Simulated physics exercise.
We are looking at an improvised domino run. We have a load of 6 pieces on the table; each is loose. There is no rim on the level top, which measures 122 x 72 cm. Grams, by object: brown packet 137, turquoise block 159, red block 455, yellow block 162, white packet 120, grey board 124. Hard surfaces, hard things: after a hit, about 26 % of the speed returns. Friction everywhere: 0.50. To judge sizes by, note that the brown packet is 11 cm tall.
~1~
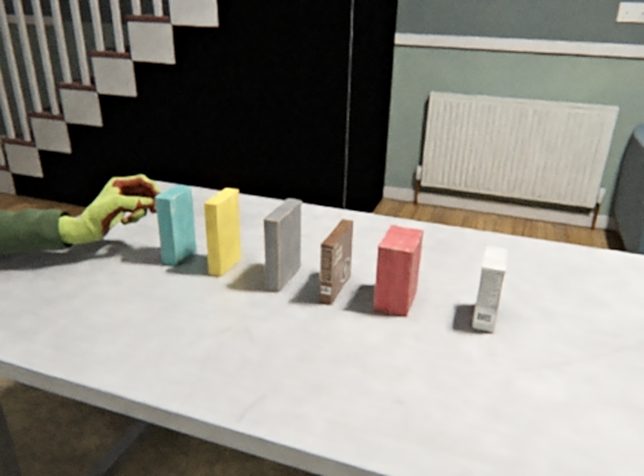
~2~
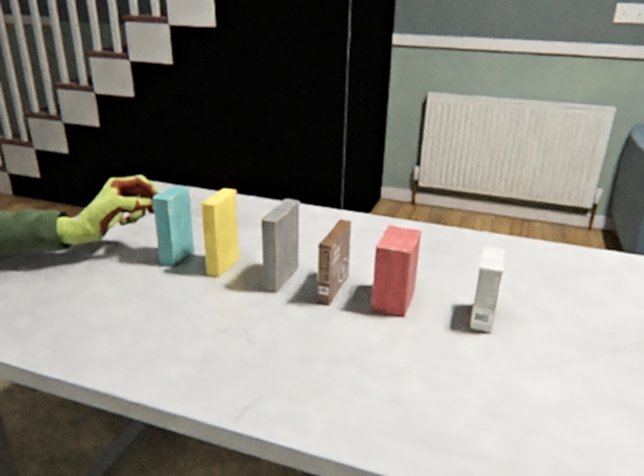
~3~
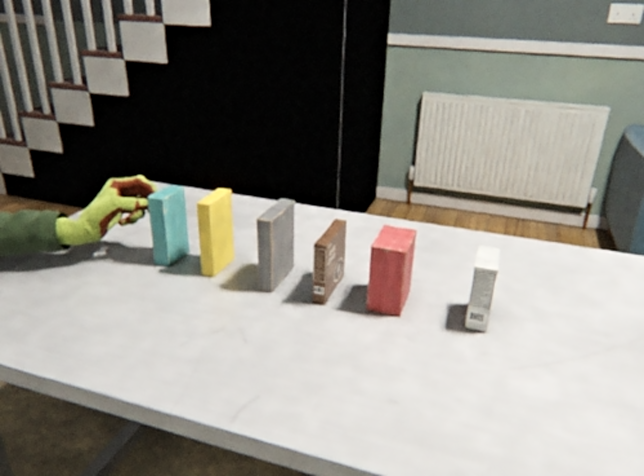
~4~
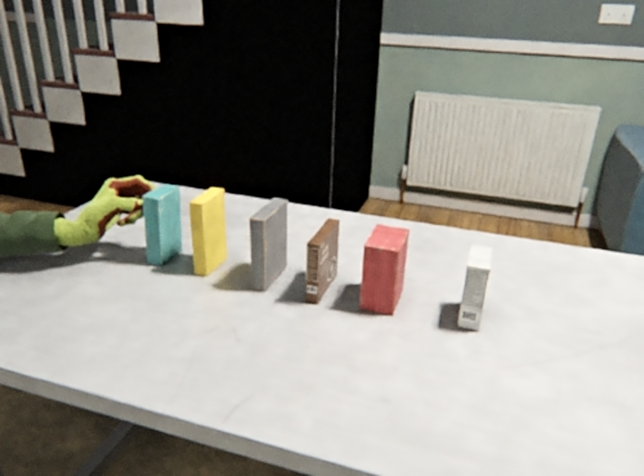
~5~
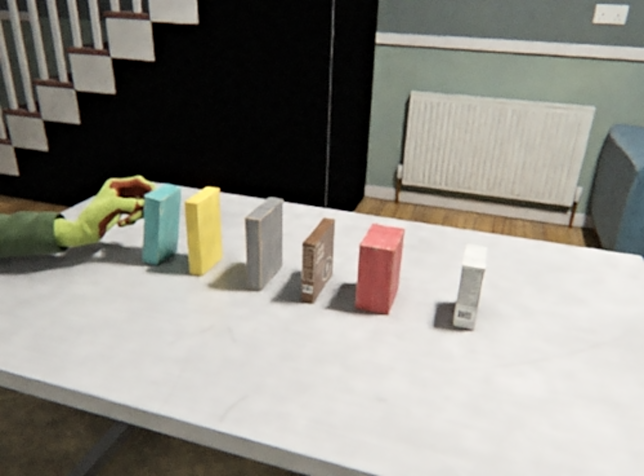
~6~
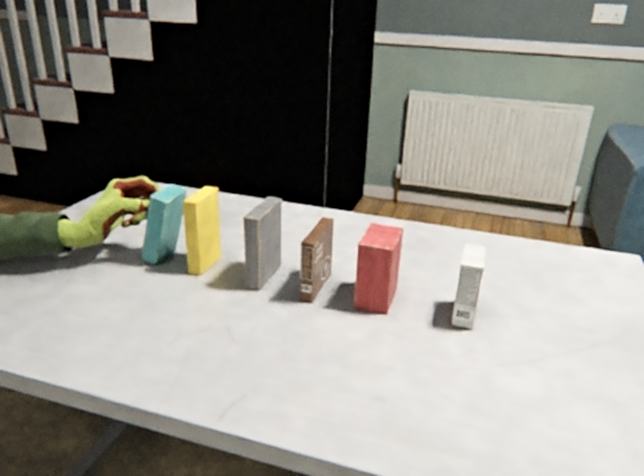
A gloved hand tilts the turquoise block rightward toward the yellow block on a white table.
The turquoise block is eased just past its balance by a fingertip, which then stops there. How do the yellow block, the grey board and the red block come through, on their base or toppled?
Result: The yellow block overturns; the grey board overturns; the red block never falls.
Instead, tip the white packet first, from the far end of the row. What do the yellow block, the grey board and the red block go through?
The yellow block remains standing, the grey board remains standing and the red block remains standing.
Then, 0.40 s after the last picture, turquoise block 61° over; yellow block leaning 42° near (229, 240).
Then, 0.60 s after the last picture, turquoise block 74° over; yellow block leaning 74° near (244, 257); grey board leaning 50° near (303, 257); brown packet leaning 31°.
At rest, tipped over on the table, brown packet, yellow block and grey board; red block in place, give or take 5 cm. Seen from the same camera at the end, yellow block near (244, 258), grey board near (306, 260).
